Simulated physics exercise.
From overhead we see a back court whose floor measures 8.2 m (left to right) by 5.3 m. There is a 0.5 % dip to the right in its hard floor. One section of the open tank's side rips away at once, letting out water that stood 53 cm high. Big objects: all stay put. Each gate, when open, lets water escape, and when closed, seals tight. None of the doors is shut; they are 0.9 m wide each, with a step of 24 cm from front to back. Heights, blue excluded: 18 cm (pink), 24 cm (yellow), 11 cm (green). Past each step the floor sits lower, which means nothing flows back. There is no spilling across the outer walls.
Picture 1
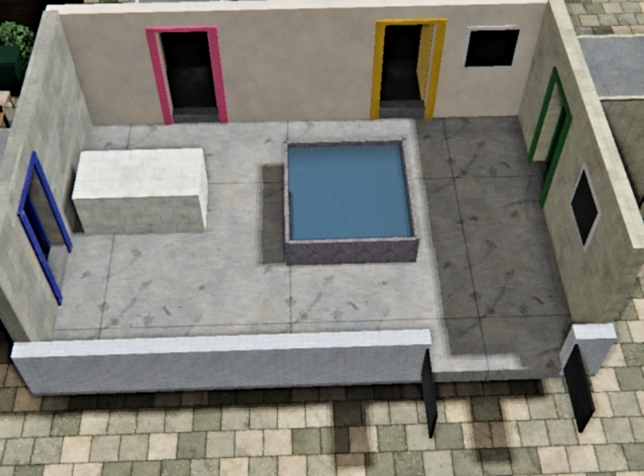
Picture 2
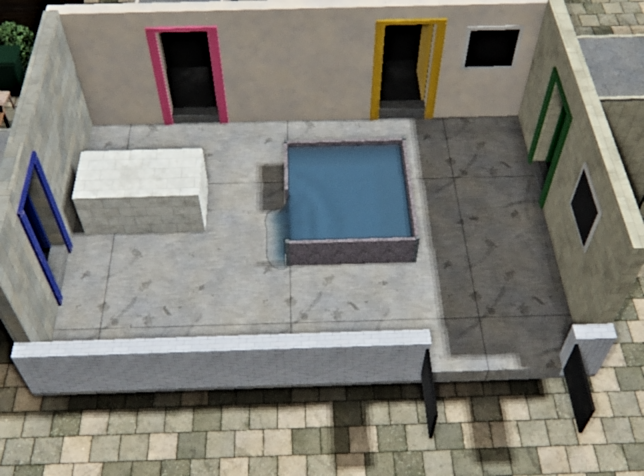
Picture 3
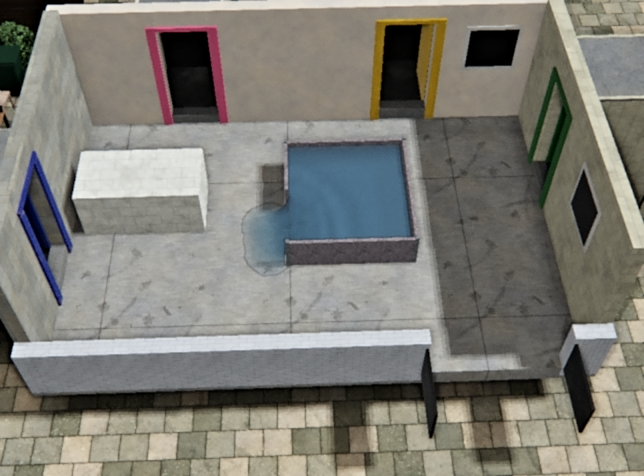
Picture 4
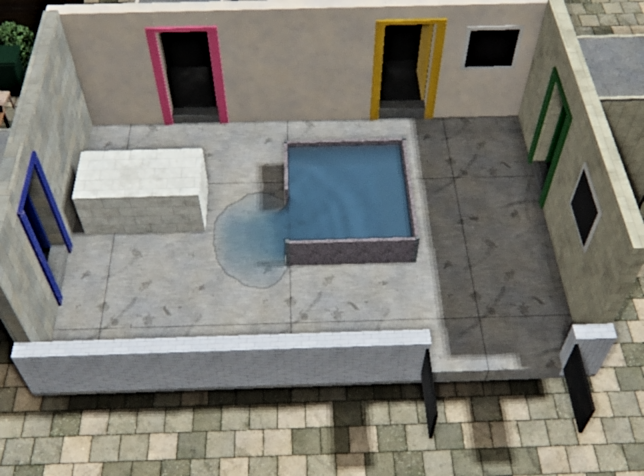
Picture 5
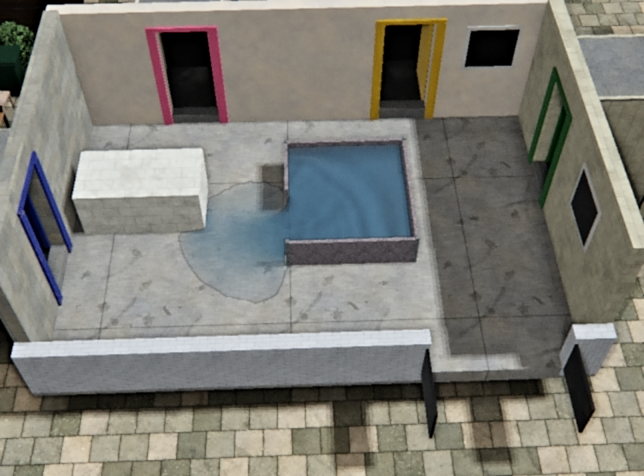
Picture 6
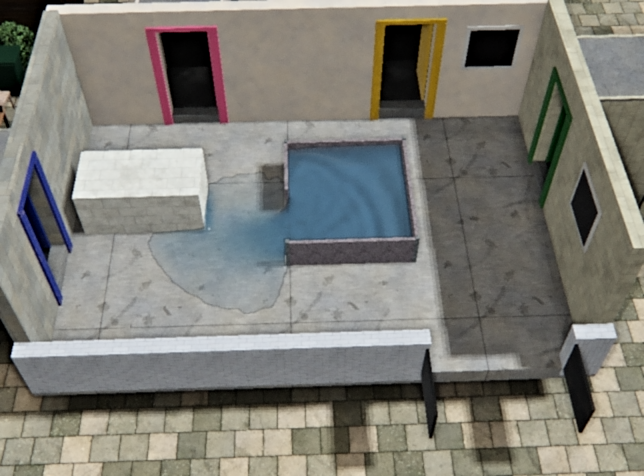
A square open tank of blue water stands near the middle of a walled courtyard seen from above, its grey floor darker on the right. A pale block sits to the left, with blue, pink, yellow and green doorframes around the walls and open dark gates in front. Water pours through a gap in the tank's left side and spreads leftward and forward in a widening, rounded sheet, while the camera stays still.
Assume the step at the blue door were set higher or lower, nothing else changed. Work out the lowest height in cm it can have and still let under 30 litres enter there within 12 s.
The lowest such height is roughly 16 cm.
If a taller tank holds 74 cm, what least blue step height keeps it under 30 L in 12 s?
Then a height close to 25 cm.
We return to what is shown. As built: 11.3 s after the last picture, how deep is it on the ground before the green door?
Roughly 12.0 cm deep.
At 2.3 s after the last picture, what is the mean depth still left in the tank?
It averages close to 28 centimetres.
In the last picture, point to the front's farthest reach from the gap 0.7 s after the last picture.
Look about (64, 282) in the last picture.
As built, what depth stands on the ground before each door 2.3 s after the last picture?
Pink door 10 cm, yellow door 0 cm, green door 0 cm, blue door 21 cm.
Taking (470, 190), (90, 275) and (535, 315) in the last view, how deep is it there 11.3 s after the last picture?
That's 5, 7 and 8 cm, in the order given.
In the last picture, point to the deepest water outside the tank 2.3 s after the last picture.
(67, 329).
Then, 0.7 s after the last picture water covers 20 % of the floor, deepest (32 cm) near (283, 250); 9 cm at the blue door, 0 litres in over its 23 cm step.
Then, 2.3 s after the last picture water covers 40 % of the floor, deepest (32 cm) near (67, 329); 21 cm at the blue door, 0 litres in over its 23 cm step.
Then, 11.3 s after the last picture water covers 95 % of the floor, deepest (12 cm) near (535, 195); 7 cm at the blue door, 0 litres in over its 23 cm step.
At the blue door as built, the water peaked near 25 cm, 1.7 s after the last picture.
With a step of 14 cm, 62 litres would have come in within the 12 s; with 18.5 cm, 13 litres. So under 30 litres takes about 16 cm.
